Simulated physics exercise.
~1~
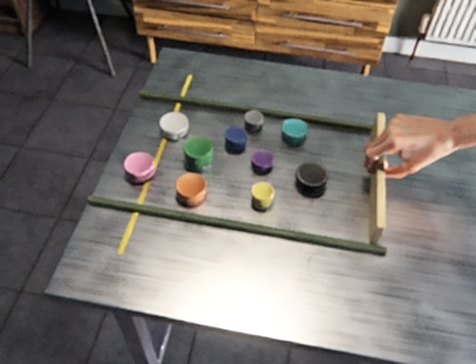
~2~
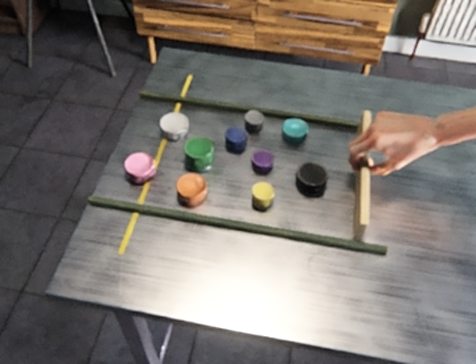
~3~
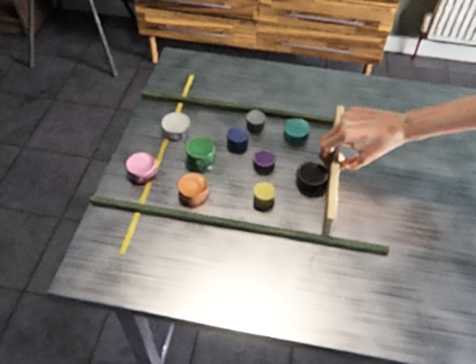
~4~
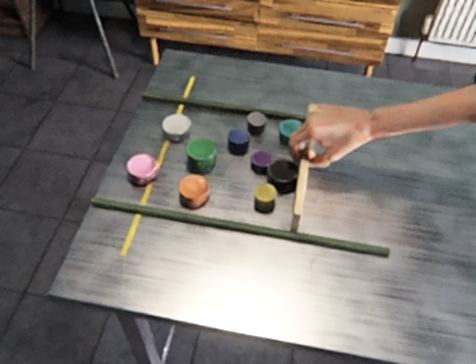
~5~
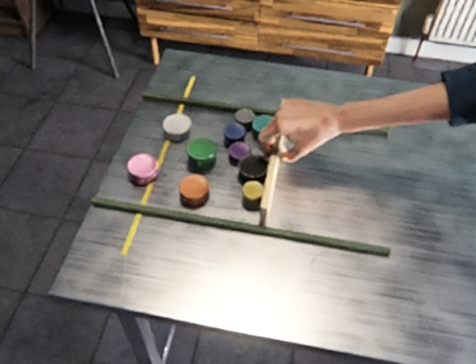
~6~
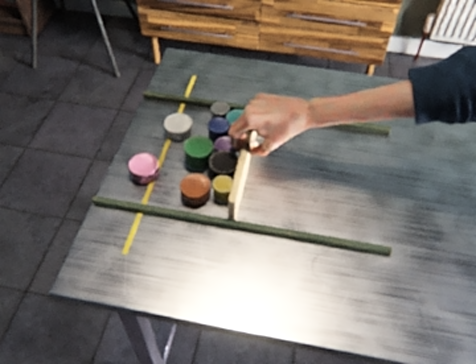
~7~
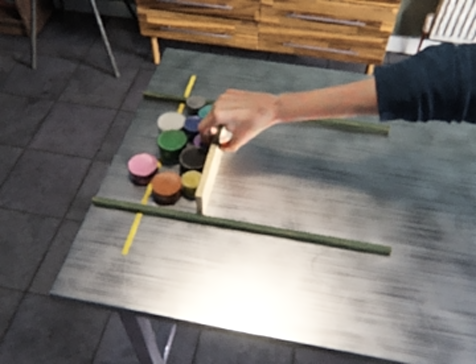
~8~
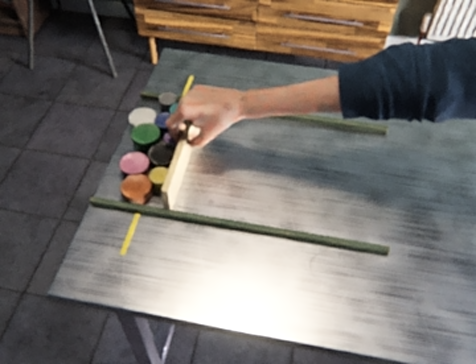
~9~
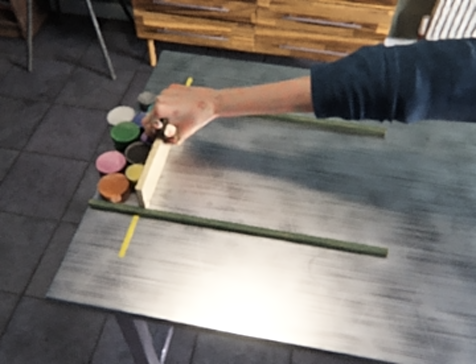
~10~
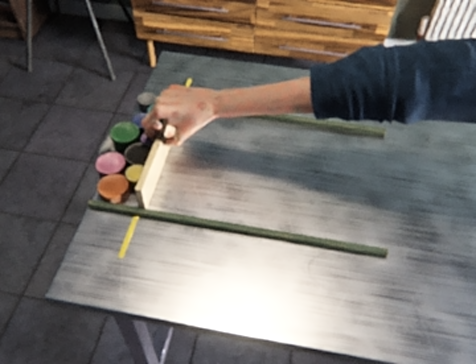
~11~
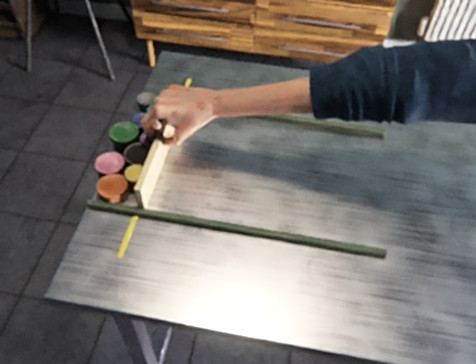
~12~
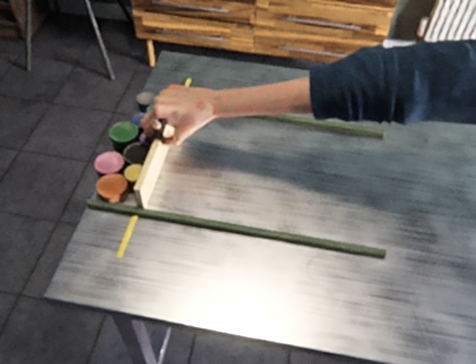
A dark, streaky tabletop stands on a grey tiled floor near a wooden drawer unit, seen from above at an angle. Small round tins in white, pink, green, orange, blue, purple, grey, turquoise, yellow and black sit between two dark green rails, with a yellow tape strip crossing near the left end. A hand slides an upright pale board leftward, gathering the black, turquoise and yellow tins, then the rest, into a tight cluster. The crowd is pushed over the tape to the table's edge, where the board stops. The white tin tips off and drops from sight, while the others stay packed at the edge.
